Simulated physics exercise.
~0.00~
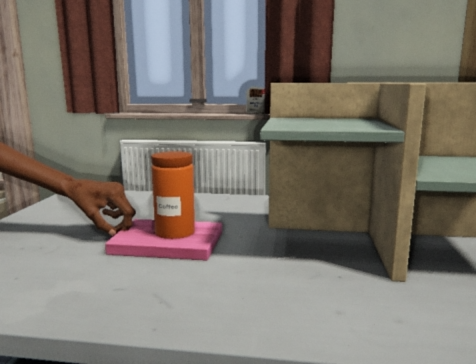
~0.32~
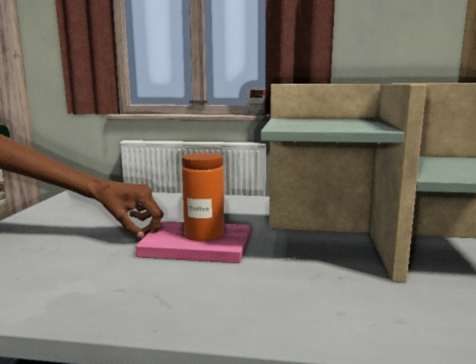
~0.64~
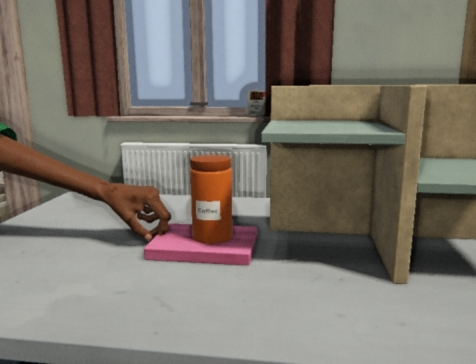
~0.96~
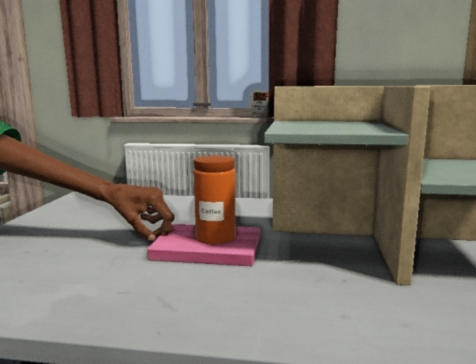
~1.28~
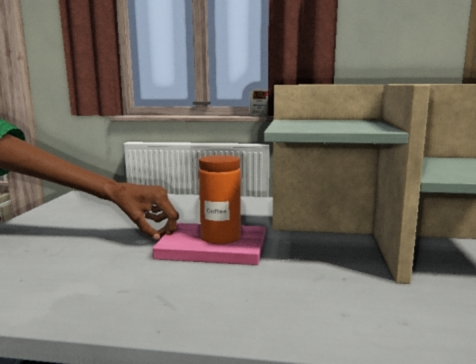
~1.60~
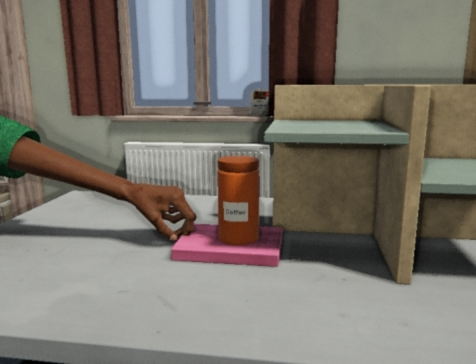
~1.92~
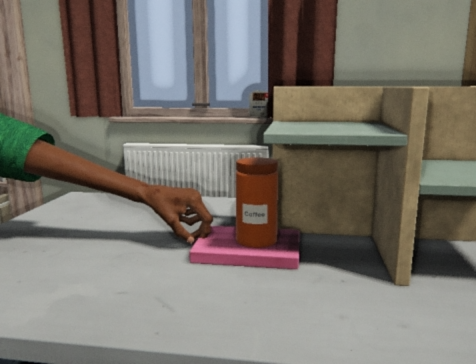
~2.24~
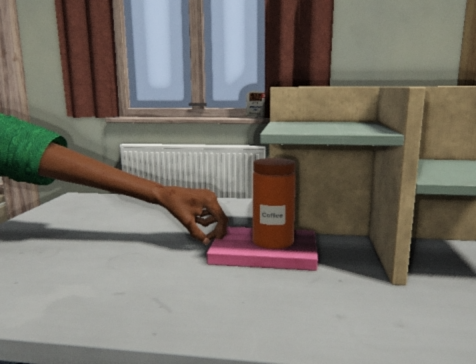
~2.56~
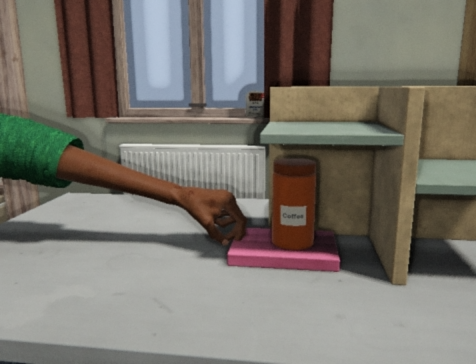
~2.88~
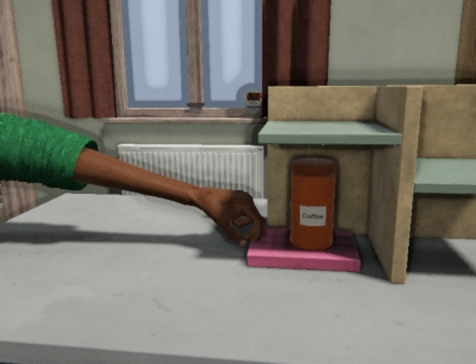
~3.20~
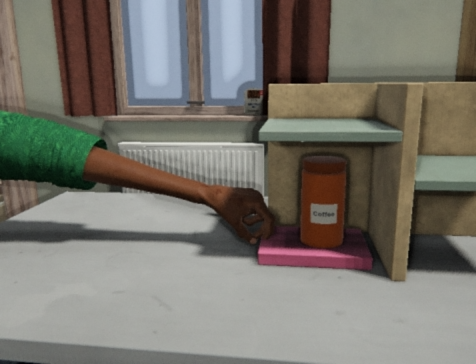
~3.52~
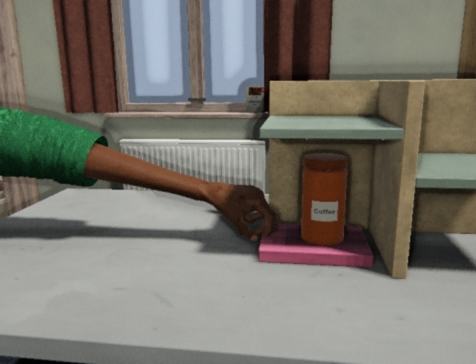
To begin with, an orange jar with a pale label stands upright on a pink board at the left of a grey tabletop, with a hand at the board's left edge. The hand pushes the board to the right toward a brown stand with pale green shelves. The slide slows briefly, then carries on steadily, and the jar rides along without tipping as a green sleeve comes into view. Board and jar pass in beneath the nearer shelf, the jar's top staying below it. Finally the board stops near the upright divider, with the jar still standing, untouched, under the shelf.
